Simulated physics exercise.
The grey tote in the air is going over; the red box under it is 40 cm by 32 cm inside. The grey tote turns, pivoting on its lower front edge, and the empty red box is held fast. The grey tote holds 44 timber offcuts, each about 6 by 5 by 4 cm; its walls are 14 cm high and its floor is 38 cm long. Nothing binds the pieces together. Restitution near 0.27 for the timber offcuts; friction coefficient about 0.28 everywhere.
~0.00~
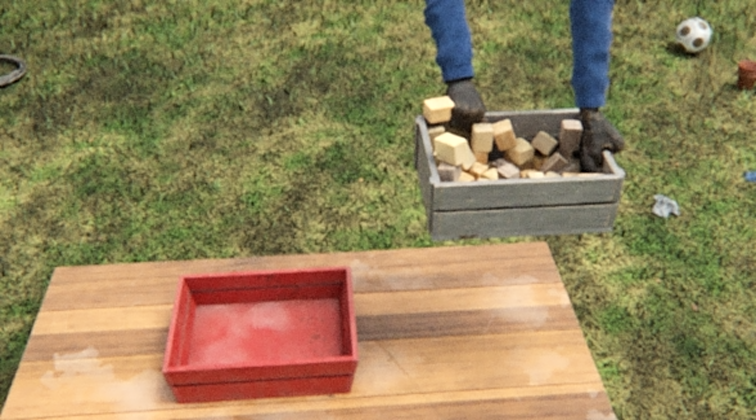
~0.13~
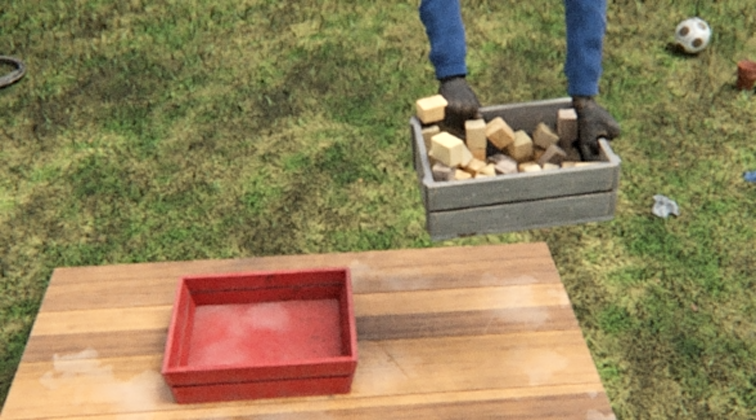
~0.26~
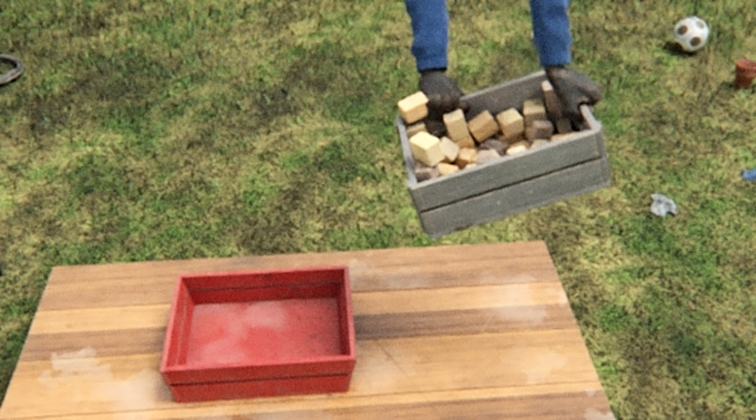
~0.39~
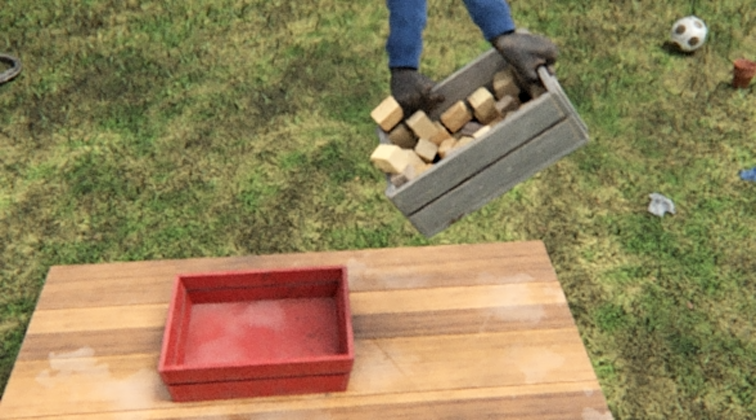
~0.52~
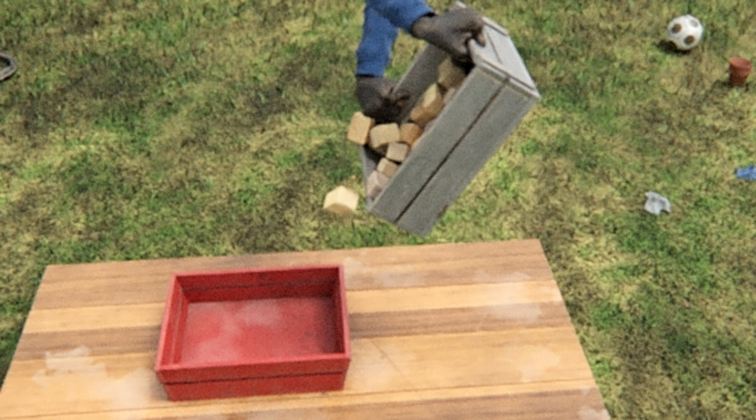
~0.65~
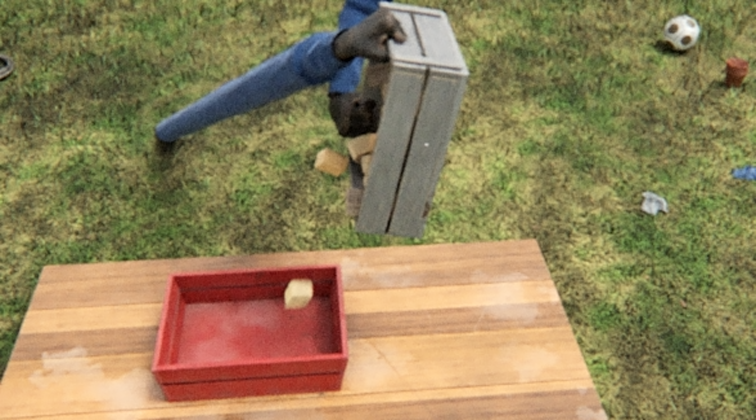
Gloved hands in blue sleeves hold a grey wooden tote of pale and brown wood blocks above a patchy lawn, seen from slightly above. An empty red box sits on a striped wooden table at lower left, with a football and a small reddish pot at upper right. The hands swing the tote leftward, rolling it nearly upright, and blocks slide out, one dropping over the red box.
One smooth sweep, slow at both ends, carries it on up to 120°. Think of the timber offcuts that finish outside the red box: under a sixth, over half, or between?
Missing the red box and ending outside it: A minor share below a sixth of them.
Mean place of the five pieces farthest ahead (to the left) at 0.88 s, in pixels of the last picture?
Pixel (267, 280), give or take.
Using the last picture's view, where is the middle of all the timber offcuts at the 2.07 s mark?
(246, 337).
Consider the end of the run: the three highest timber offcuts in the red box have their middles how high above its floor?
Height: About 7 cm.
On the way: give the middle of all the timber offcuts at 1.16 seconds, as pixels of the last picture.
Near pixel (290, 259).
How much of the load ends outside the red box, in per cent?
That comes to around 0 per cent.
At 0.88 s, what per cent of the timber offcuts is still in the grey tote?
That works out to some 75 percent of it.
After 0.88 s, tilt 110°; 34 still in the grey tote, 2 in the red box and 8 in the air.
After 1.16 s, tilt 120°; 6 still in the grey tote, 15 in the red box and 23 in the air.
After 1.56 s, tilt 120°; 44 in the red box.
Final count (at 2.07 s), 44 in the red box. Asked share, 0 of 44, 0 per cent.
